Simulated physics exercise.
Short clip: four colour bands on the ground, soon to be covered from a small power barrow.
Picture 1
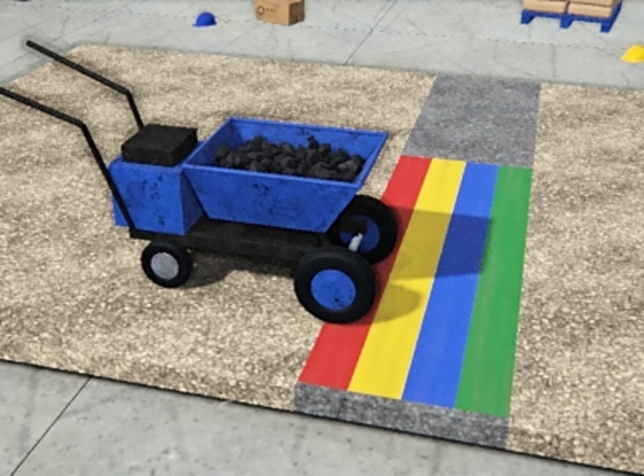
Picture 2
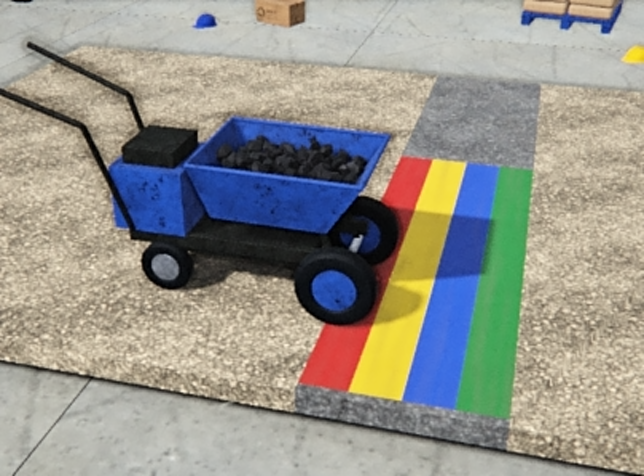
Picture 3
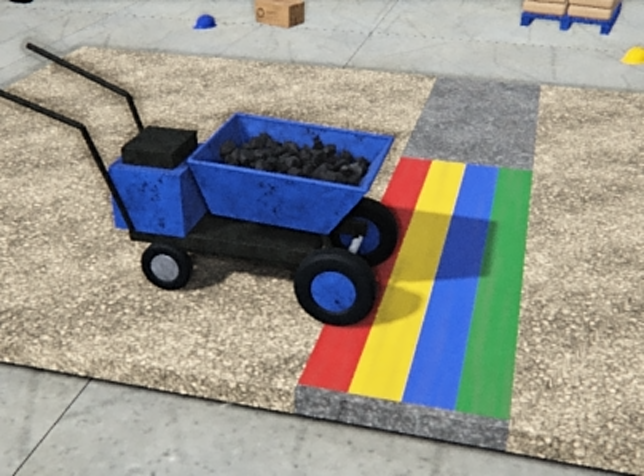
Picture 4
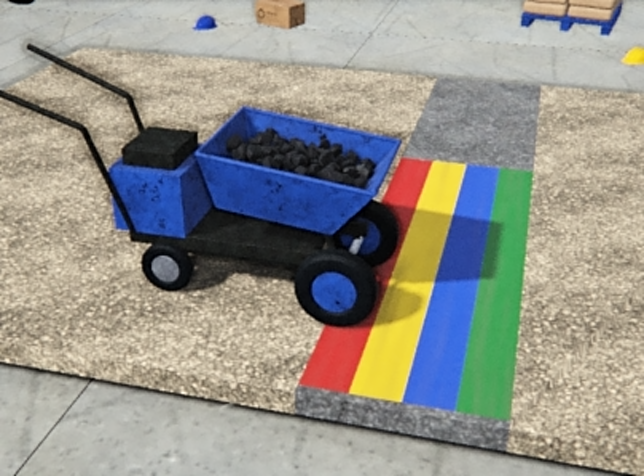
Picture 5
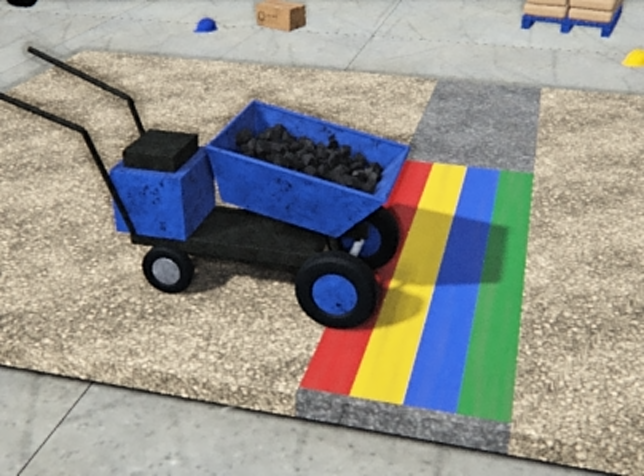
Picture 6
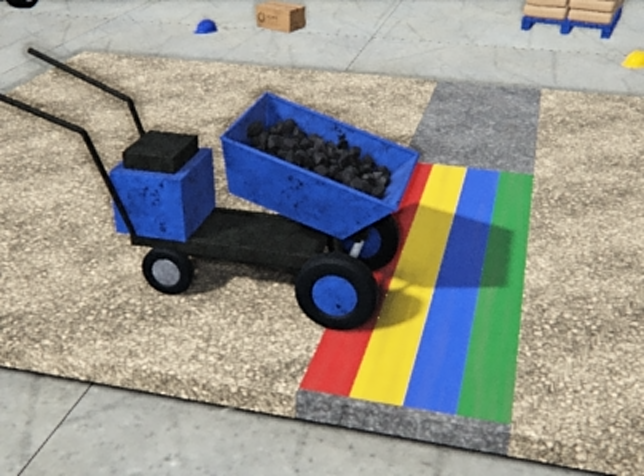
At first, a blue power barrow stands with its skip level and filled with dark lumps of coal, its front wheels beside red, yellow, blue and green strips on the ground. The skip then tilts gradually forward to the right, its back end rising clearly while the coal stays inside.
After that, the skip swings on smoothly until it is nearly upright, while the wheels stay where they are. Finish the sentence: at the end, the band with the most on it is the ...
At the end, the band with the most on it is the green one.
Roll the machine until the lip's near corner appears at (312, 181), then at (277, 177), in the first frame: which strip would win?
Well, from the first place it would be that blue strip, and from the second the yellow one.
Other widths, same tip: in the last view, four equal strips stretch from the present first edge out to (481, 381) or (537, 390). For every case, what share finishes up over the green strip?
Near 30 % and 40 %.
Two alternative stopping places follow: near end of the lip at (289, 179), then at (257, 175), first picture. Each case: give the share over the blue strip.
The first gives close to 30 per cent and the second 20 per cent.
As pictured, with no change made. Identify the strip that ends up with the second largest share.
Following the top strip comes that blue strip.
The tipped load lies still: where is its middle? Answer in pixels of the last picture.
Near (503, 317).
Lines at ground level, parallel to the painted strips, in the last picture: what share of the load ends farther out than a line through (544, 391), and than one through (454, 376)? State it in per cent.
Respectively 20 and 80 %.
Soon after the last picture, skip tipped steeply; all in the skip.
A little later, skip tipped right over; most in the skip; a stray few over the blue strip; a small part over the green strip; a stray few falling.
Later still, skip tipped right over; about a quarter in the skip; a small part over the blue strip; about a third over the green strip; about a third off the paint.
By the end, skip tipped right over; a stray few in the skip; none over the red strip; a stray few over the yellow strip; about a quarter over the blue strip; about a third over the green strip; about a third off the paint.
